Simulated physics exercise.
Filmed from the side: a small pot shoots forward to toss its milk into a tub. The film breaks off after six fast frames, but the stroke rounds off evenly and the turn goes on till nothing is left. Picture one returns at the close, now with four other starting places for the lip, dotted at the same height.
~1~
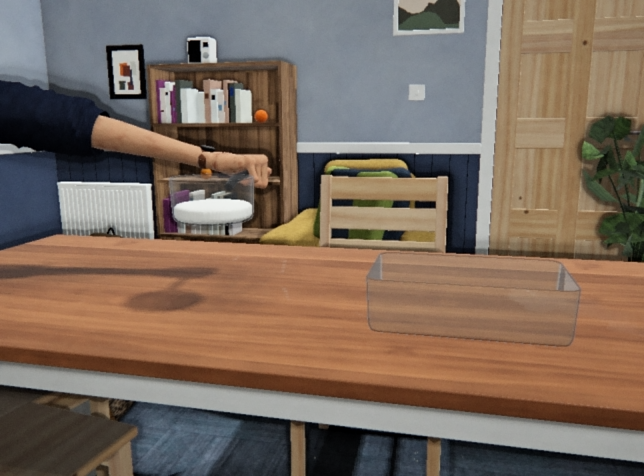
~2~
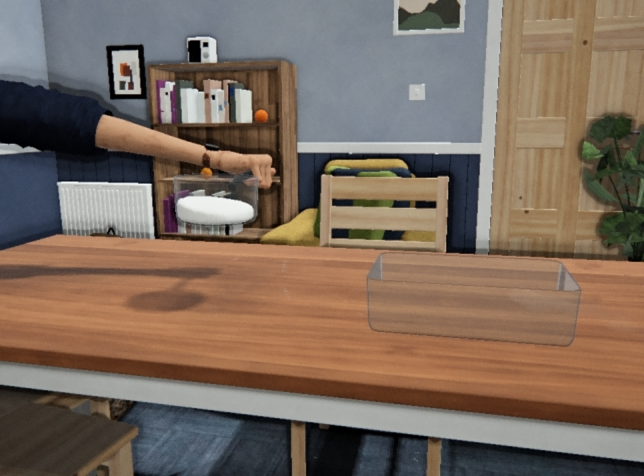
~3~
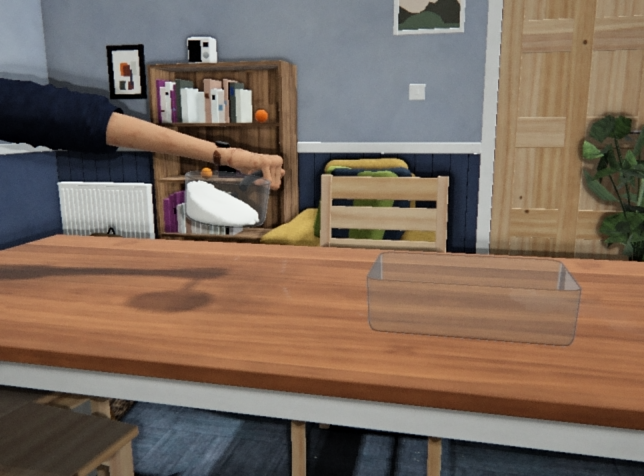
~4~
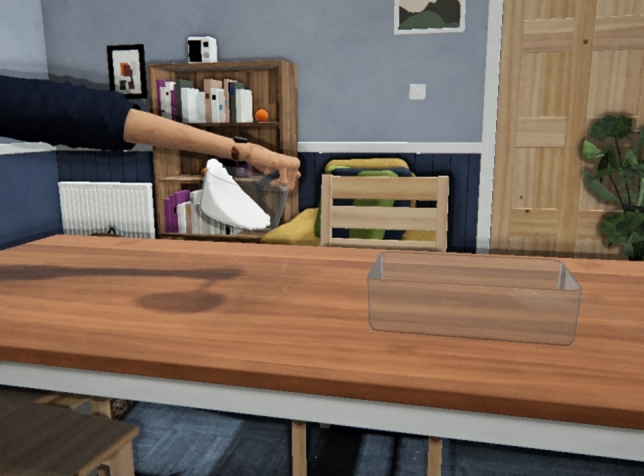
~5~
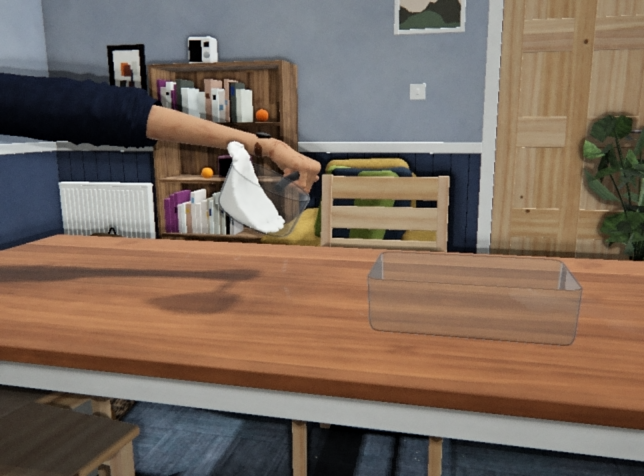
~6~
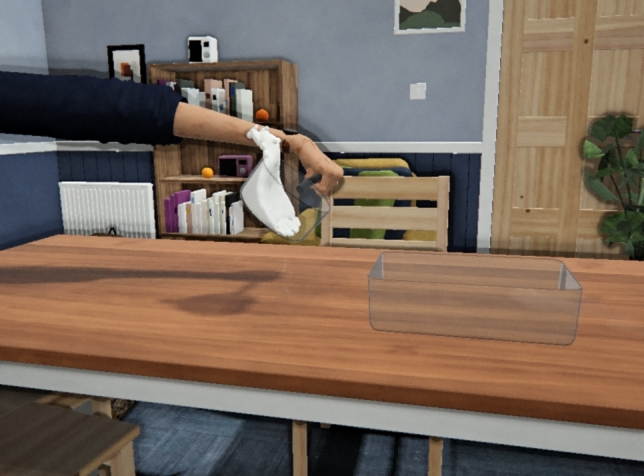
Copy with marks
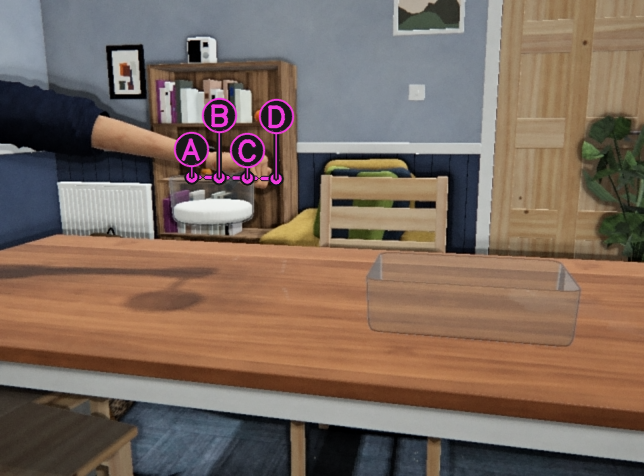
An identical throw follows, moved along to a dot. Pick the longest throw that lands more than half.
Place B.
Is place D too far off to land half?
No.
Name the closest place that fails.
The answer is A.
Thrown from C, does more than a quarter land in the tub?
Yes.
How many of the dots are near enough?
Three of them.
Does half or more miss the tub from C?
No, that is safe.
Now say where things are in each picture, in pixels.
The first picture shows upright, lip at (249, 178); tub from (368, 329) to (573, 346); nothing has left yet.
The second picture shows upright, lip at (254, 179); nothing has left yet.
The third picture shows tipped about 7°, lip at (266, 183); nothing has left yet.
The fourth picture shows tipped about 16°, lip at (285, 190); milk is over the rim, down to (217, 168).
The fifth picture shows tipped about 27°, lip at (307, 199); milk is over the rim, down to (246, 166).
The sixth picture shows tipped about 40°, lip at (329, 210); milk is over the rim, down to (276, 163).
In magenta, A at (191, 177); B at (219, 177); C at (247, 178); D at (276, 178).
If A is chosen, about 37 % lands in the tub, 54 % falls short and 9 % goes beside or beyond.
If B is chosen, about 67 % lands in the tub, 22 % falls short and 10 % goes beside or beyond.
If C is chosen, about 70 % lands in the tub, 7 % falls short and 23 % goes beside or beyond.
If D is chosen, about 68 % lands in the tub, 6 % falls short and 26 % goes beside or beyond.
